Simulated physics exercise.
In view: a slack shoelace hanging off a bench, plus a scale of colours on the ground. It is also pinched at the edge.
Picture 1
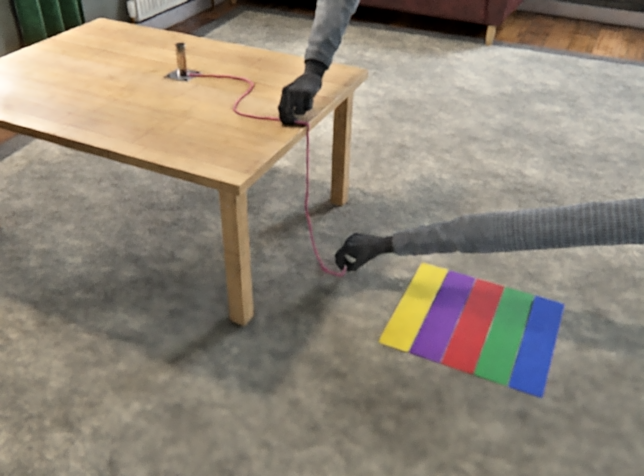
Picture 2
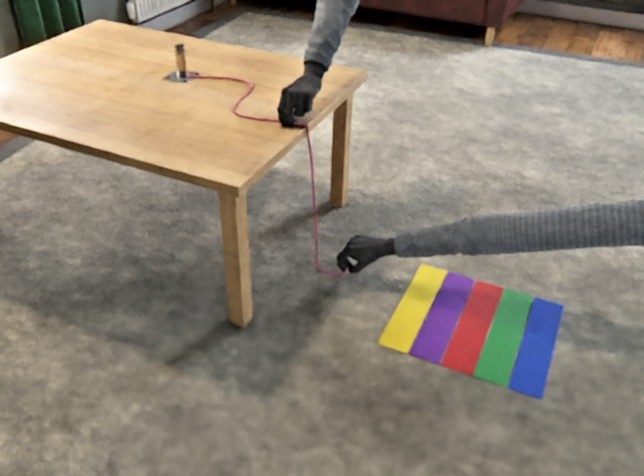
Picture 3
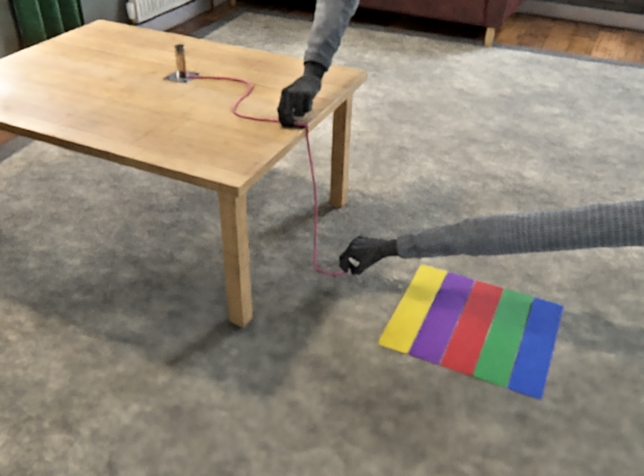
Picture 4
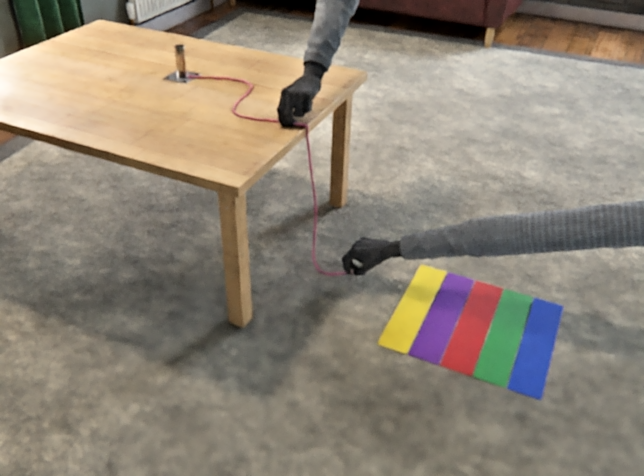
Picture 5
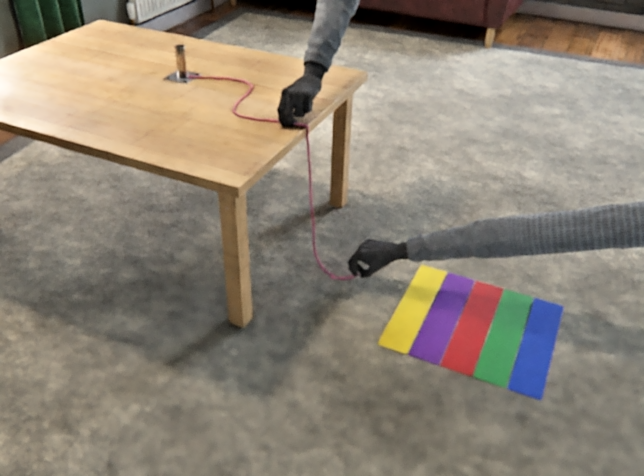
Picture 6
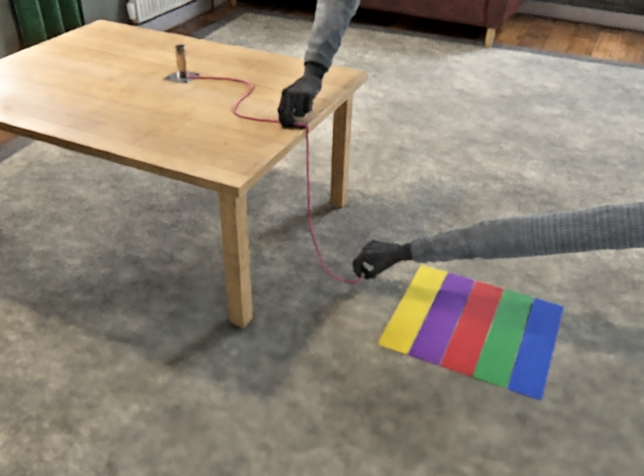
In a room with a grey carpet, one gloved hand pinches a slack red shoelace at the edge of a wooden table, while another holds its hanging end and moves it slightly right, near a striped colour scale.
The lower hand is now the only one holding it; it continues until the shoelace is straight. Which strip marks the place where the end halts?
The green strip does.
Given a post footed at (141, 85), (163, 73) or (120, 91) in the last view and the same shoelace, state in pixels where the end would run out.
Try 1 about (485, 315), try 2 about (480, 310), try 3 about (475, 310).
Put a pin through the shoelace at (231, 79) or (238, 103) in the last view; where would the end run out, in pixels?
In that order: (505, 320) and (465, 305).
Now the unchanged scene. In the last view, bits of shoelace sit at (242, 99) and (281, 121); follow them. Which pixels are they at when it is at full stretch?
They go to (272, 105) and to (339, 145).
Soon after, end near (450, 302); over purple.
After that, end near (491, 315); over red.
At the stop, end near (516, 323); over green. It gets as far as the green strip.
